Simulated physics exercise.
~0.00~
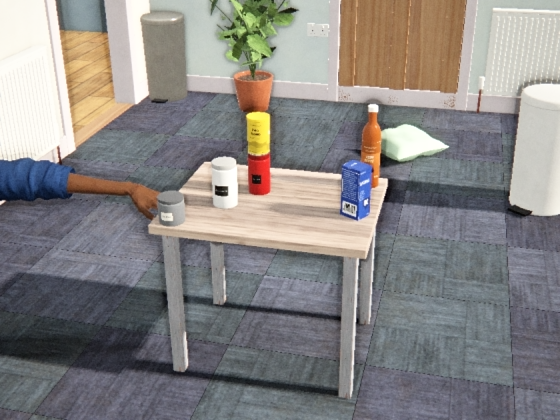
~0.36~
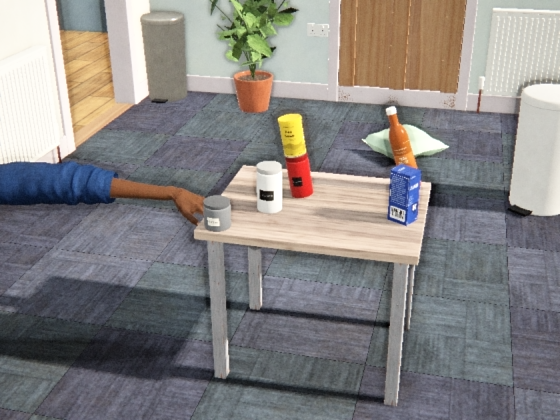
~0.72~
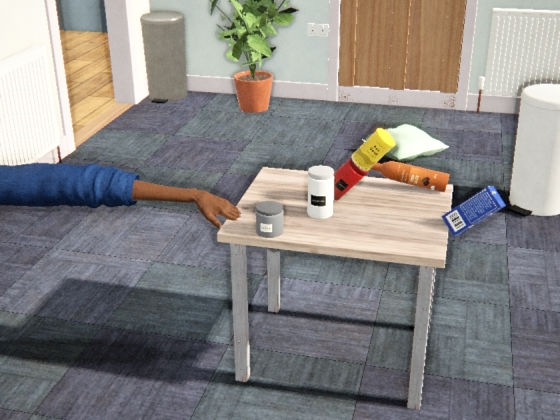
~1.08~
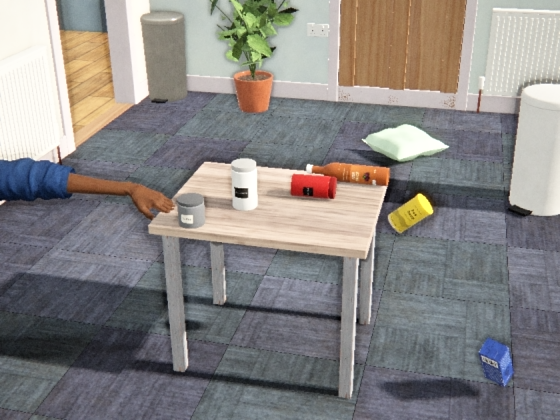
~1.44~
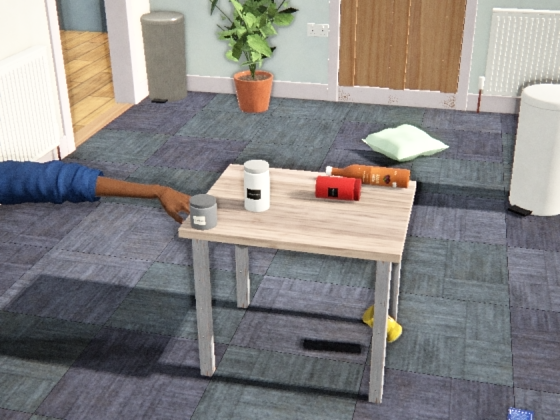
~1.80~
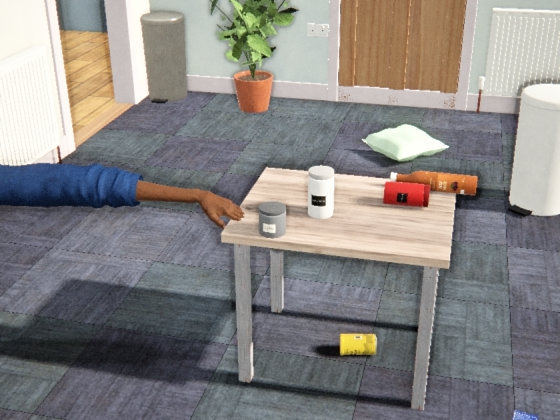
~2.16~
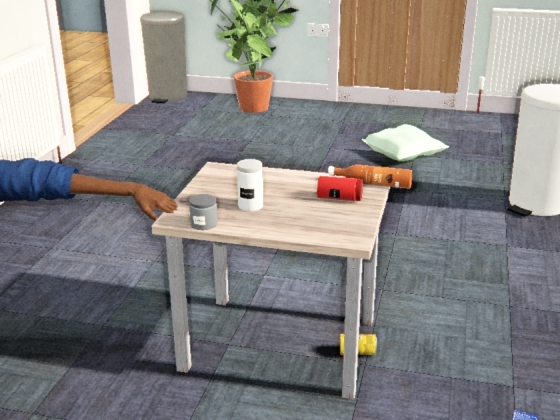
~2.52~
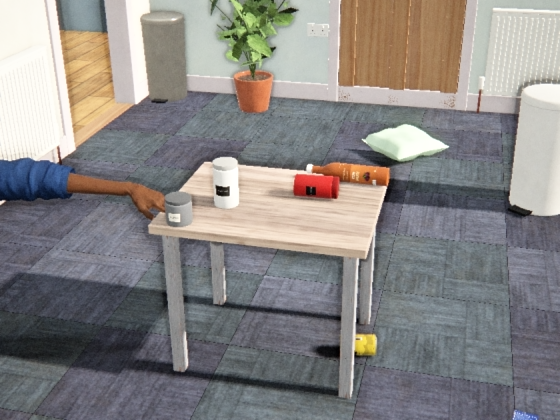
The video shows a hand shoving a small table of containers right and left repeatedly; the blue carton and a yellow tin stacked on a red jar fall to the floor, while the red jar and orange bottle end toppled on the tabletop beside the upright white and grey jars.
